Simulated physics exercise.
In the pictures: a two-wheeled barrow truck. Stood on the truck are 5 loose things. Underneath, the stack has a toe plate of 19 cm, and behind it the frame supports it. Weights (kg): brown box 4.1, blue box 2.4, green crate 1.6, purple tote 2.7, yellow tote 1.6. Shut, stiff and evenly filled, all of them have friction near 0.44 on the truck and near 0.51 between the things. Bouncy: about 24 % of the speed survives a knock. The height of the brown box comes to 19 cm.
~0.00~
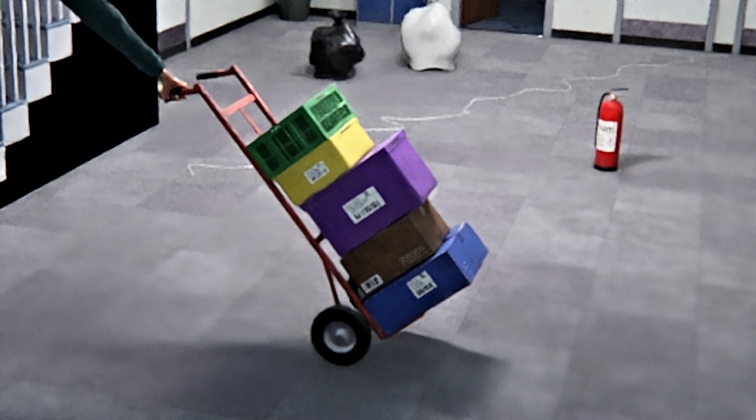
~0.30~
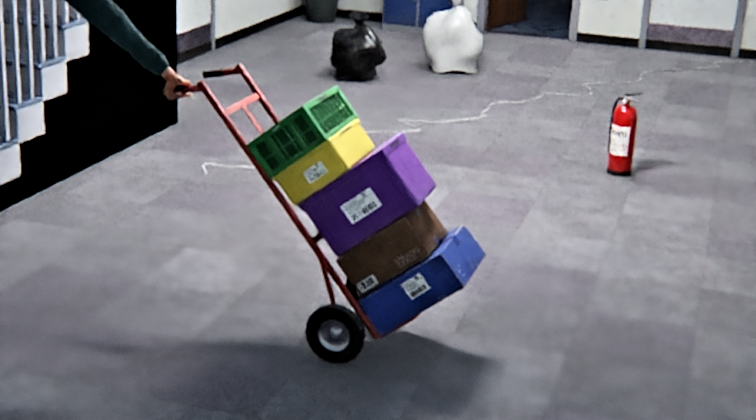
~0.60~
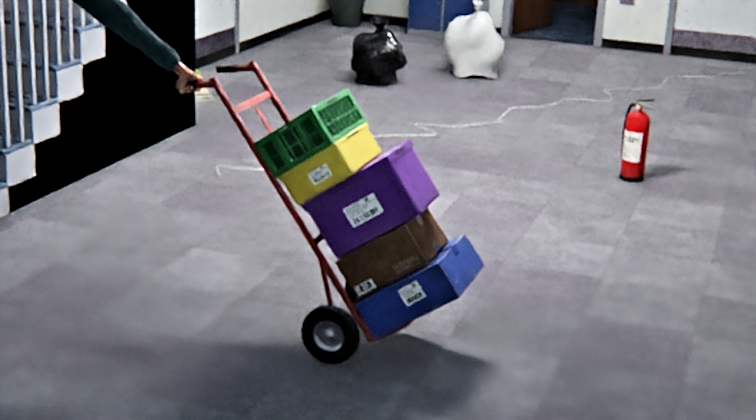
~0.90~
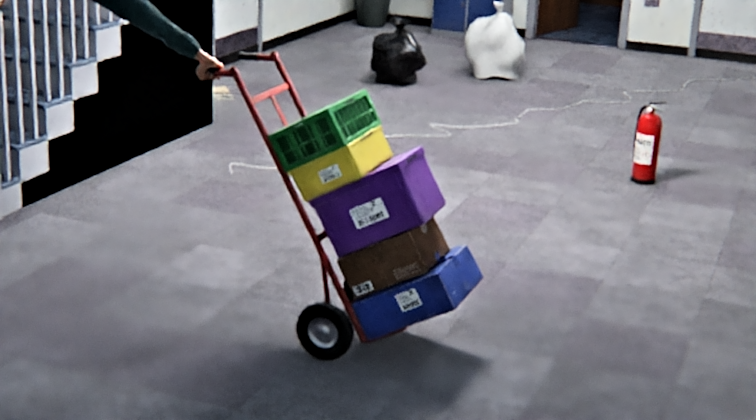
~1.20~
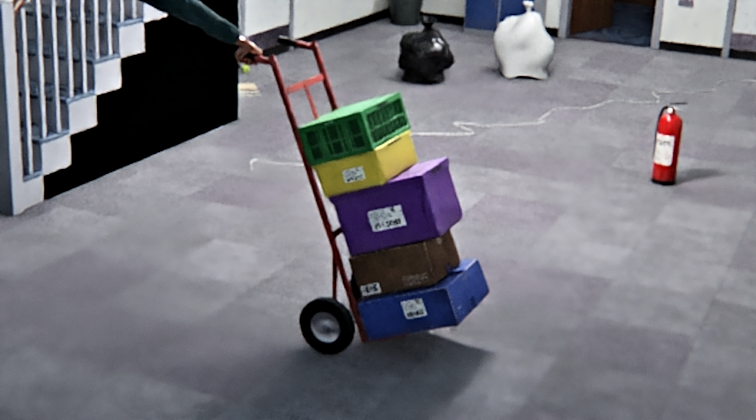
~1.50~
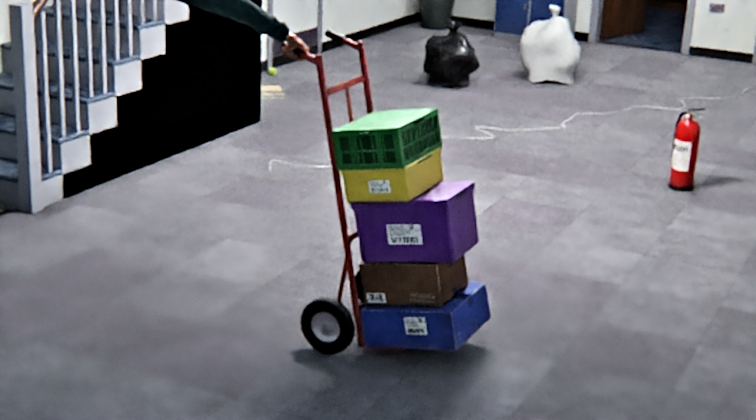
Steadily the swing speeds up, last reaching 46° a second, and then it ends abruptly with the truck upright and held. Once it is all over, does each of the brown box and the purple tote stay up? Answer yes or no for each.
Brown box: Yes, it stays up. Purple tote: Yes, it stays up.
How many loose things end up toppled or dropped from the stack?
My answer is 0.
By 1.70 s, leaning back 3°.
By 1.80 s, truck upright.
By 1.90 s, truck upright; purple tote rocked 4° off its seat near (442, 243); brown box rocked 4° off its seat near (425, 289); green crate rocked 4° off its seat.
When it is over (2.4 s), all 5 within 10 cm of the start. End places, in pixels of the last picture, brown box near (424, 290), purple tote near (442, 243).
